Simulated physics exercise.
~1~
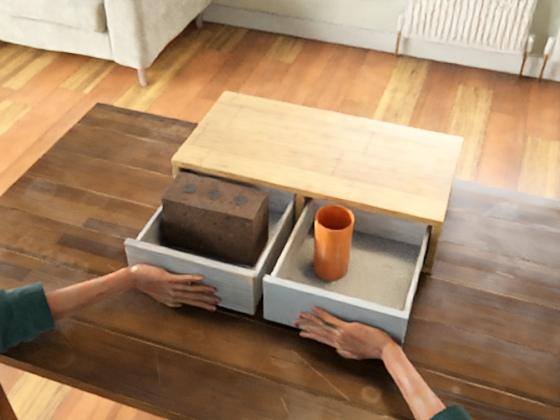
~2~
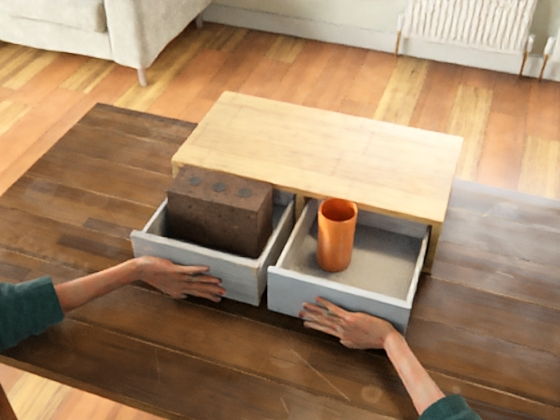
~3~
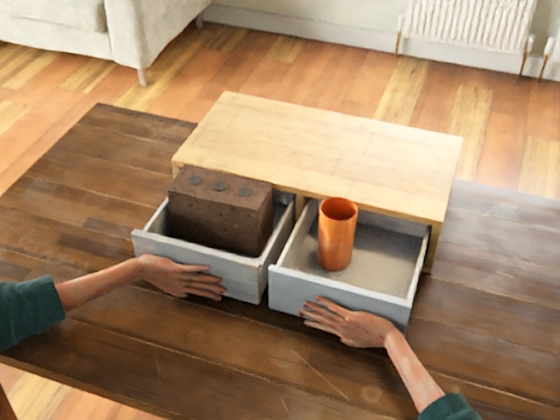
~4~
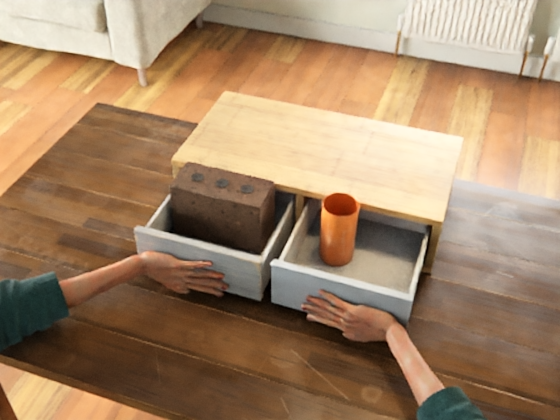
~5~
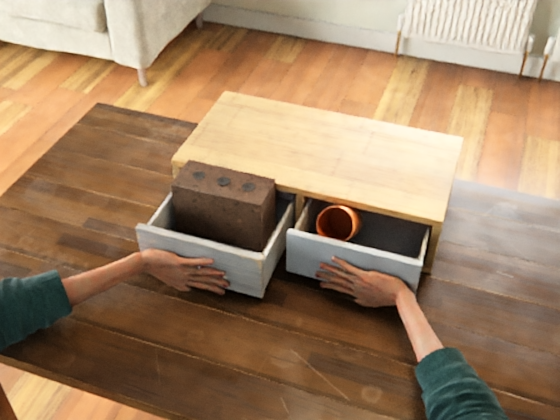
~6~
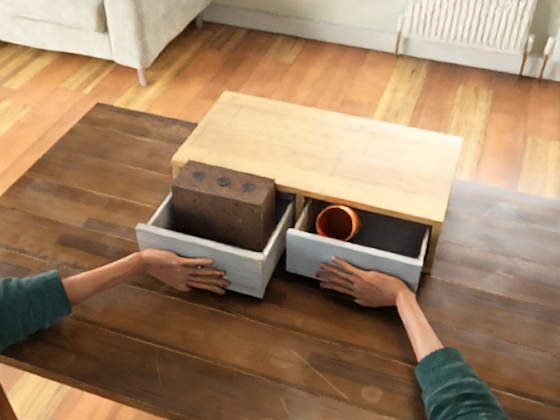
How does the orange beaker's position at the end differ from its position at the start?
At the start the orange beaker stands upright in the right drawer, and at the end it is leaning over.
